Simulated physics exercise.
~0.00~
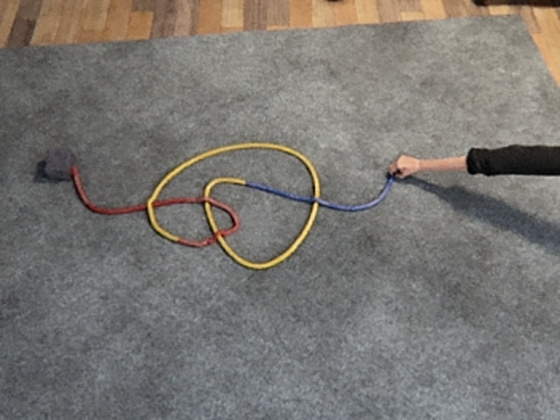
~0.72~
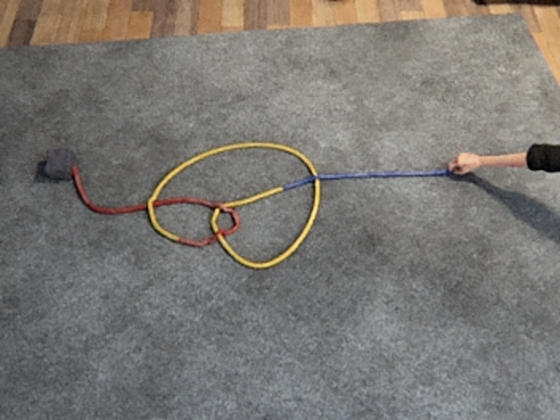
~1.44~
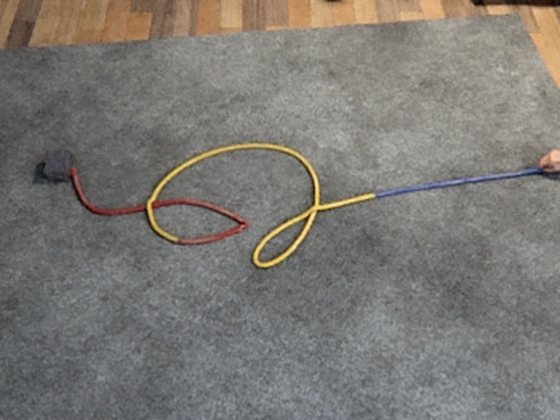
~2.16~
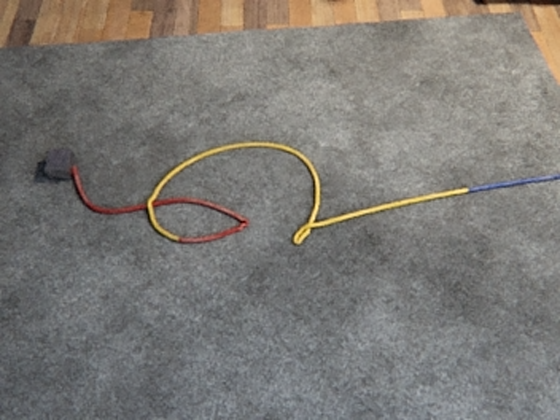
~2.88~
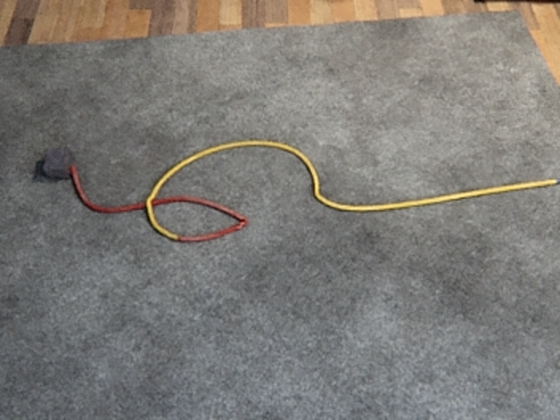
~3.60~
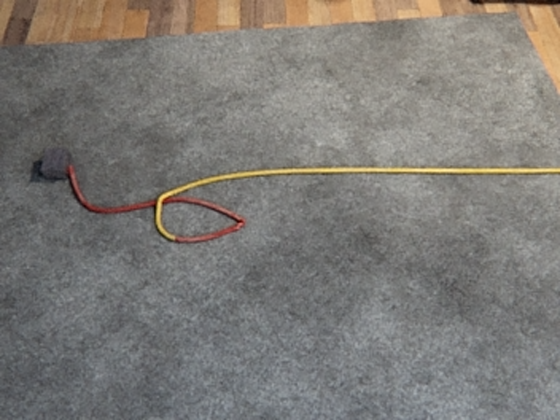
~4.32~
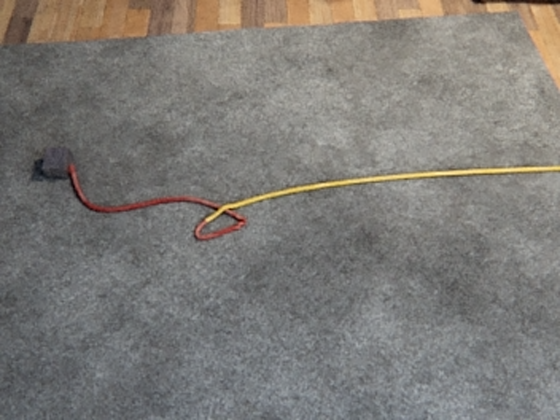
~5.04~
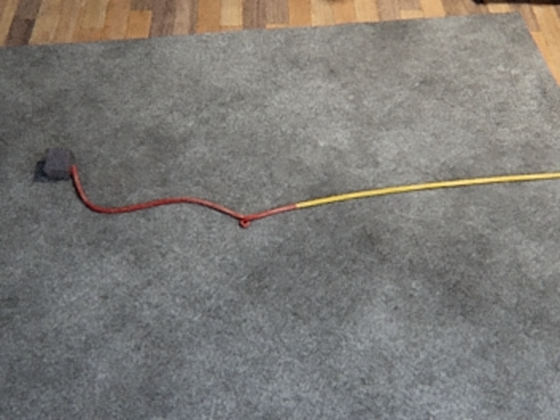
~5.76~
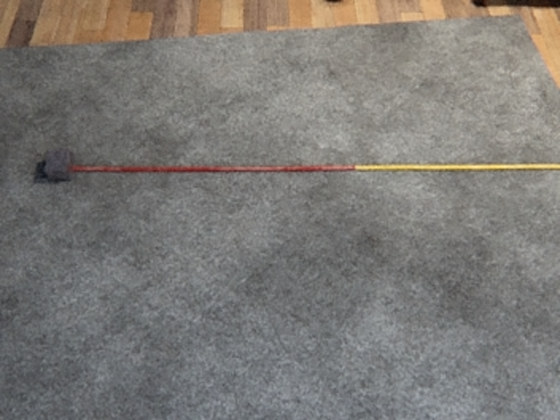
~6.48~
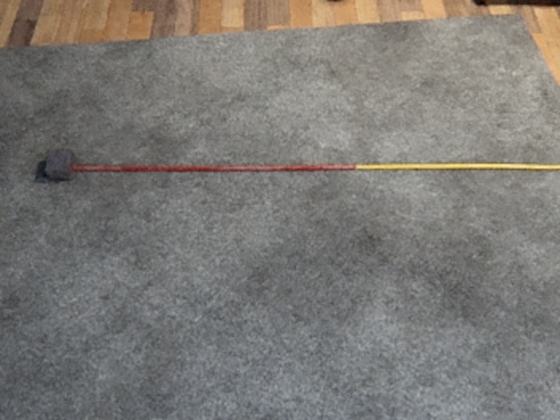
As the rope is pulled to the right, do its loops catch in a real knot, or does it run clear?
The rope runs clear. Its loops slip open one after another until it stretches straight from the dark block with no knot in view.
A rope of red, yellow and blue sections lies in overlapping loops on a grey carpet, seen from above, with wooden flooring along the far edge. Its red end is held at a small dark block on the left, while a dark-sleeved hand grips the blue end on the right. The hand draws the blue end rightward and leaves the view, and the smaller yellow loop shrinks and opens out. The large yellow loop then flattens, and the remaining red loop tightens to a tiny curl. That curl slips out too, leaving red and yellow stretched in a straight line from the block.
